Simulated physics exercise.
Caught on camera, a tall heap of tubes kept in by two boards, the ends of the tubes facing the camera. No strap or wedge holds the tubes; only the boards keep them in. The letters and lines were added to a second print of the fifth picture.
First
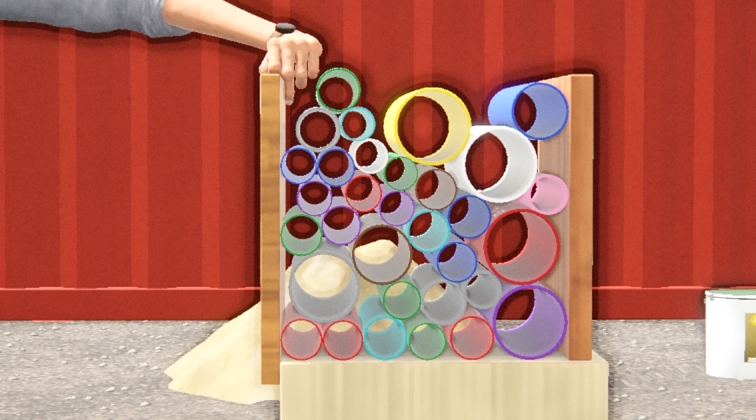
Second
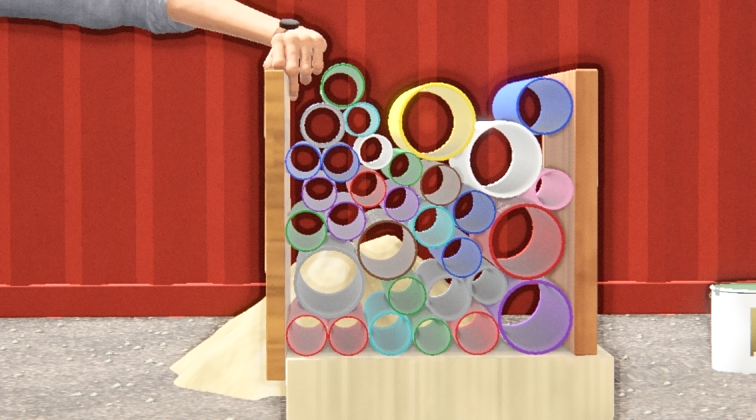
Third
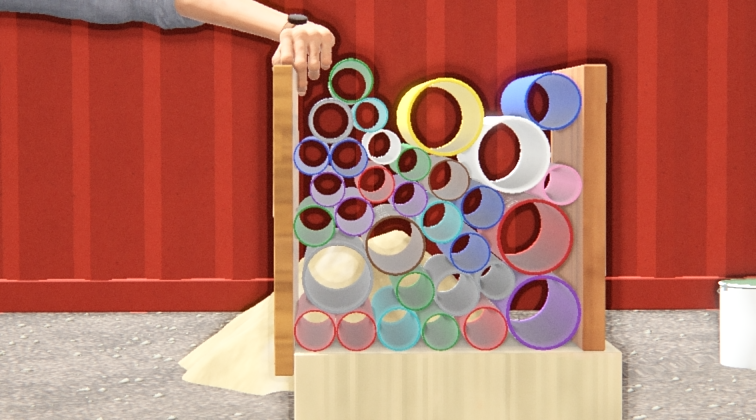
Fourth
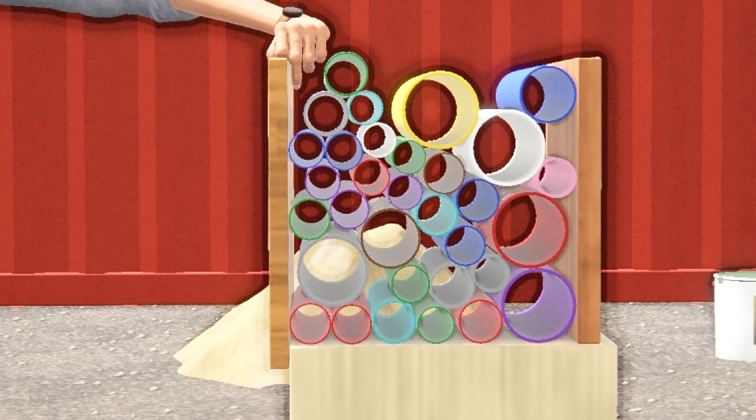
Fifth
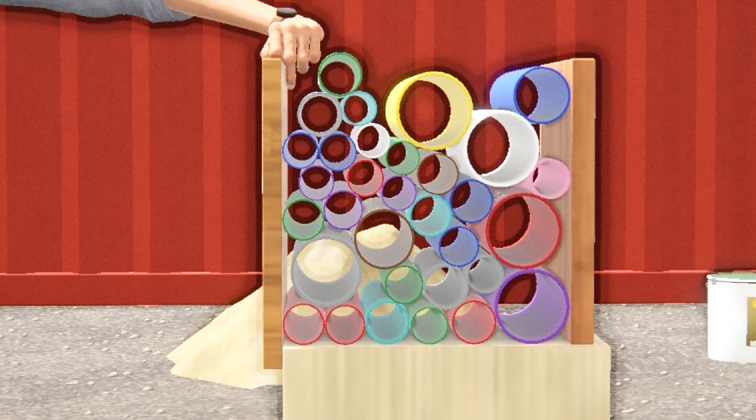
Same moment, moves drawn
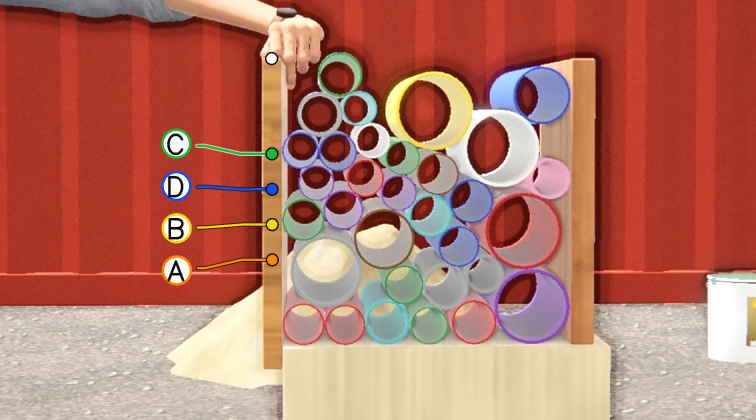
The footage shows a heap of colourful tubes stacked between two upright boards, their open ends facing the camera, while a hand rests on top of the left board. The view shifts slightly, but the tubes stay in place.
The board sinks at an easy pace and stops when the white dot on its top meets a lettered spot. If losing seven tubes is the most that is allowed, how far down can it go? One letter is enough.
It can be let down to B.
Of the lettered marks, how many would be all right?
Three of them.
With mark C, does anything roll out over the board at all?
No, at C.
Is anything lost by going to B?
At B: Yes.
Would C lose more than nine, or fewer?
Fewer than nine.
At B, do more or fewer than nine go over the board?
At B, fewer than nine.
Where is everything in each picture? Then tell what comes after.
The first frame shows a blue tube (540, 111); side board (274, 221).
The second frame shows side board (279, 217); a red tube (307, 335).
The third frame shows a purple tube (544, 313); a grey tube (497, 281).
The fourth frame shows a turquoise tube (437, 215).
The fifth frame shows a blue tube (541, 96); side board (276, 206).
On the marked copy, A at (272, 260); B at (272, 225); C at (272, 154); D at (272, 189); the white dot at (272, 59).
Taking B. A third of the way, top of the board (282, 136).
Two thirds of the way, top of the board (282, 221).
When it is over, top of the board (282, 224), six out over the board.
As for the rest, A more than seven out over the board; C none out over the board; D about four out over the board.
